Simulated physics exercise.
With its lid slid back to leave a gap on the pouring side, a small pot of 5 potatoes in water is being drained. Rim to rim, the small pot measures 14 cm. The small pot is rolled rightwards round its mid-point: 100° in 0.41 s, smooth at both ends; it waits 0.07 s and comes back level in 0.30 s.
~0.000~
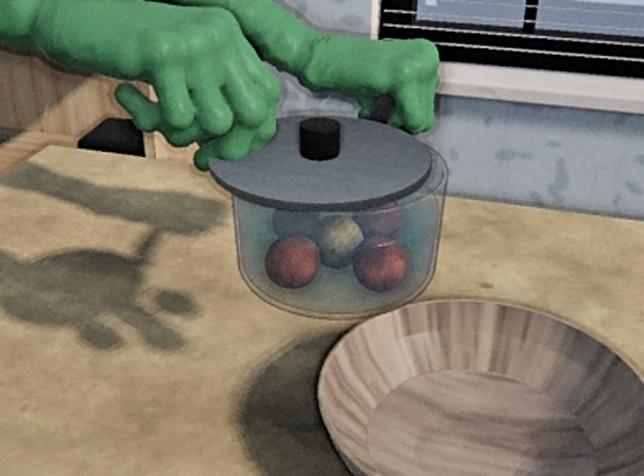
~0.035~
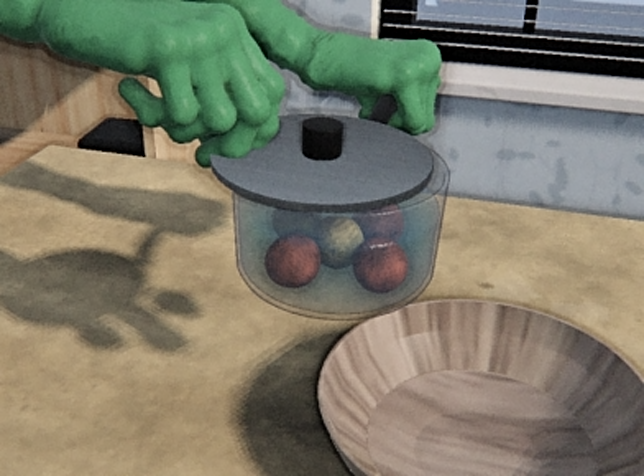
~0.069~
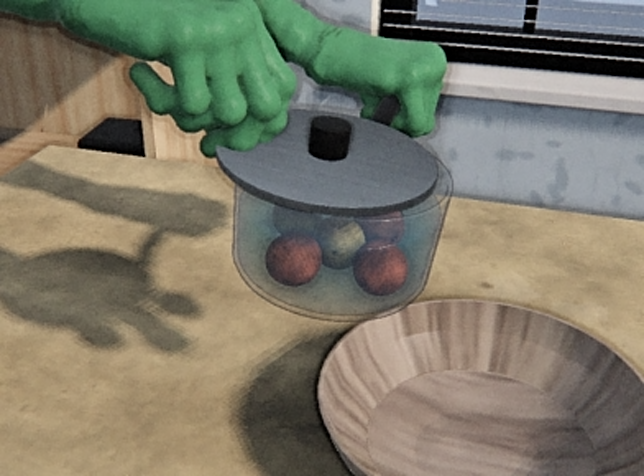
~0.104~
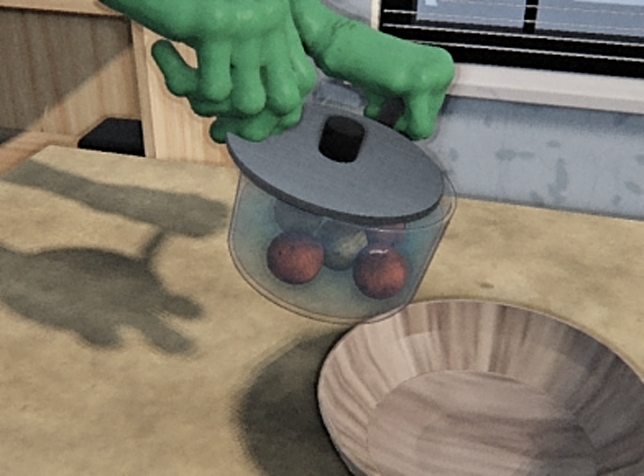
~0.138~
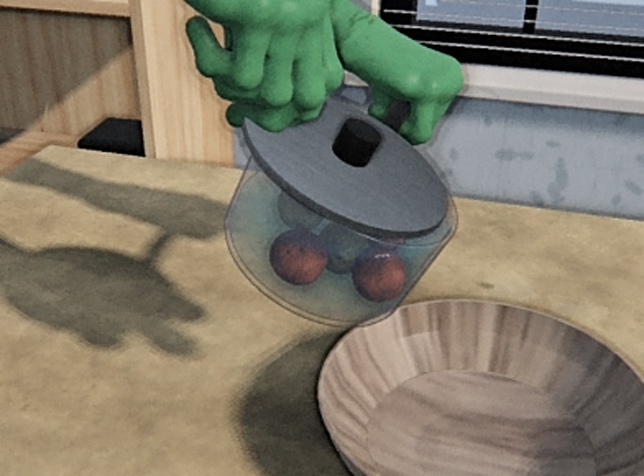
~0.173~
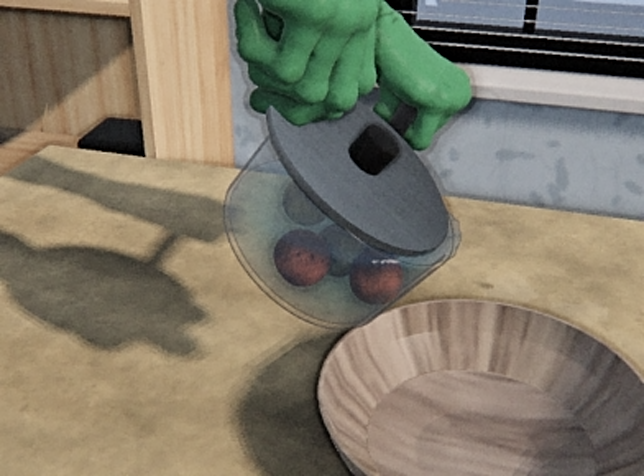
Two green hands reach in from the upper left over a tan tabletop, seen from slightly above, with a window and a grey-blue wall behind. They hold a small clear pot with a grey lid and black knob, reddish balls and a paler one in bluish water inside, beside a striped wooden bowl at lower right. The hands tilt the pot steadily rightwards, gently then steeply, while the camera stays still.
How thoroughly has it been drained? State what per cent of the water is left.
About 49 per cent is left.
By 0.33 s the tilt is 90° and 81 per cent of the water is still in the small pot.
By 0.44 s the tilt is 100° and 67 per cent of the water is still in the small pot.
By 0.56 s the tilt is 83° and 55 per cent of the water is still in the small pot.
By 0.69 s the tilt is 21° and 50 per cent of the water is still in the small pot.
At rest 49 per cent of the water is still in the small pot.
